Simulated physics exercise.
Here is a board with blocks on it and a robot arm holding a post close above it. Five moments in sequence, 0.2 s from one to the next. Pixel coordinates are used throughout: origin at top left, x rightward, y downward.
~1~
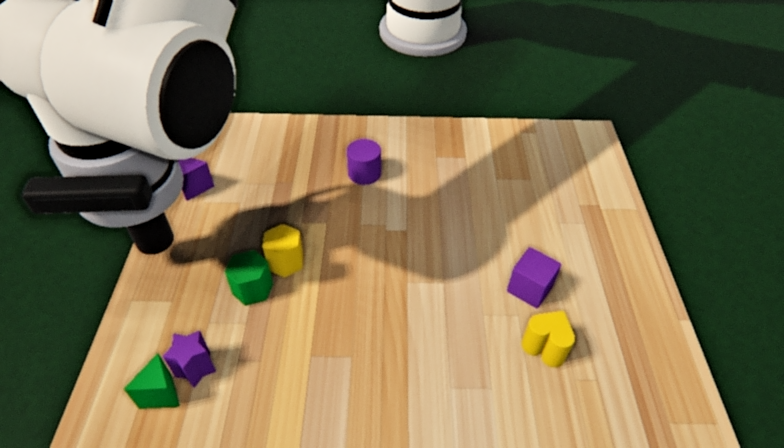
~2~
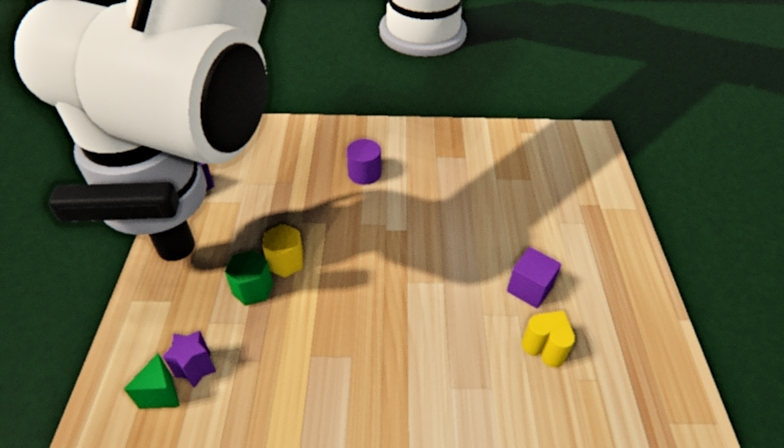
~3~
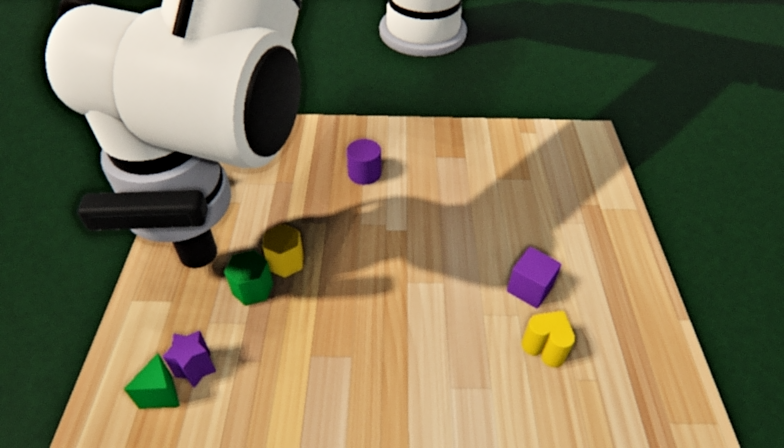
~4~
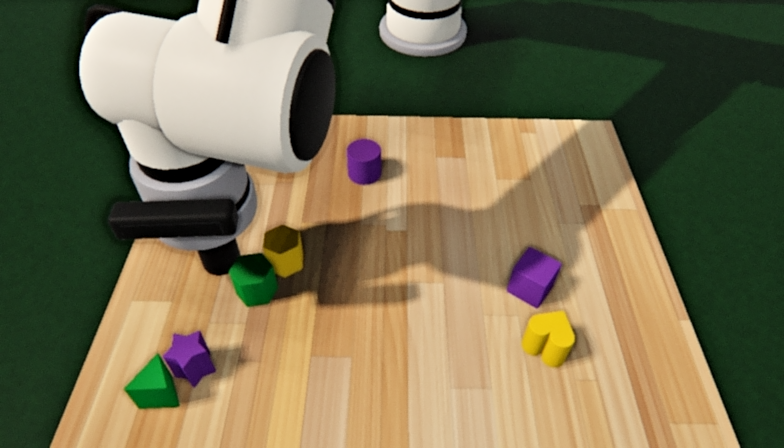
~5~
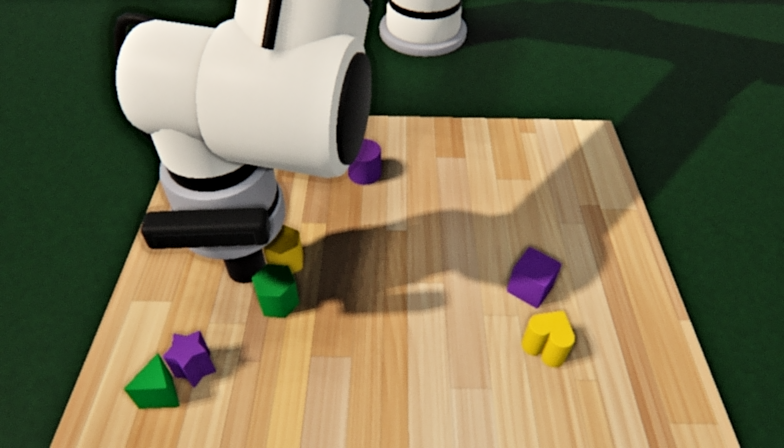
The robot arm moves right across the board and pushes the green block rightward.
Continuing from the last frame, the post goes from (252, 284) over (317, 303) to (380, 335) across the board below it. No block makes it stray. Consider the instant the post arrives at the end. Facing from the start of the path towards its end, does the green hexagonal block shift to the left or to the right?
Side: Right.
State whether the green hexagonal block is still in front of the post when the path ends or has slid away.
Beside or behind it.
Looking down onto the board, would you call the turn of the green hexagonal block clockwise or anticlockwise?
The sense of turning is clockwise.
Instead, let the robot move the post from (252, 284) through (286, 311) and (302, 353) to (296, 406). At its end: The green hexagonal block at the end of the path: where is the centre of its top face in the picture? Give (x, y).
It will end up at (340, 329).
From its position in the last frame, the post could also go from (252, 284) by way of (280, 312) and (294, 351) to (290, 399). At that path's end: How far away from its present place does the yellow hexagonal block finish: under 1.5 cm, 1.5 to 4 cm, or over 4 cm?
The smallest band: Under 1.5 cm.
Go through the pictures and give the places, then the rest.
Tip of the post at (156, 241), middles of tops, green hexagonal block at (246, 266), yellow hexagonal block at (281, 239), in the first picture.
Post at (177, 247), nothing pushed, in the second picture.
Post at (199, 254), nothing pushed, in the third picture.
Post at (222, 261), green hexagonal block at (251, 268), in the fourth picture.
Post at (247, 269), green hexagonal block at (273, 279), yellow hexagonal block at (281, 239), in the fifth picture.
The first path, step by step. One third of the way, post at (293, 280); green hexagonal block at (313, 299), turned 30° clockwise.
Two thirds of the way, post at (337, 298); green hexagonal block at (340, 325), turned 55° clockwise.
At the end, post at (380, 321); green hexagonal block at (346, 338), turned 85° clockwise; yellow hexagonal block unmoved.
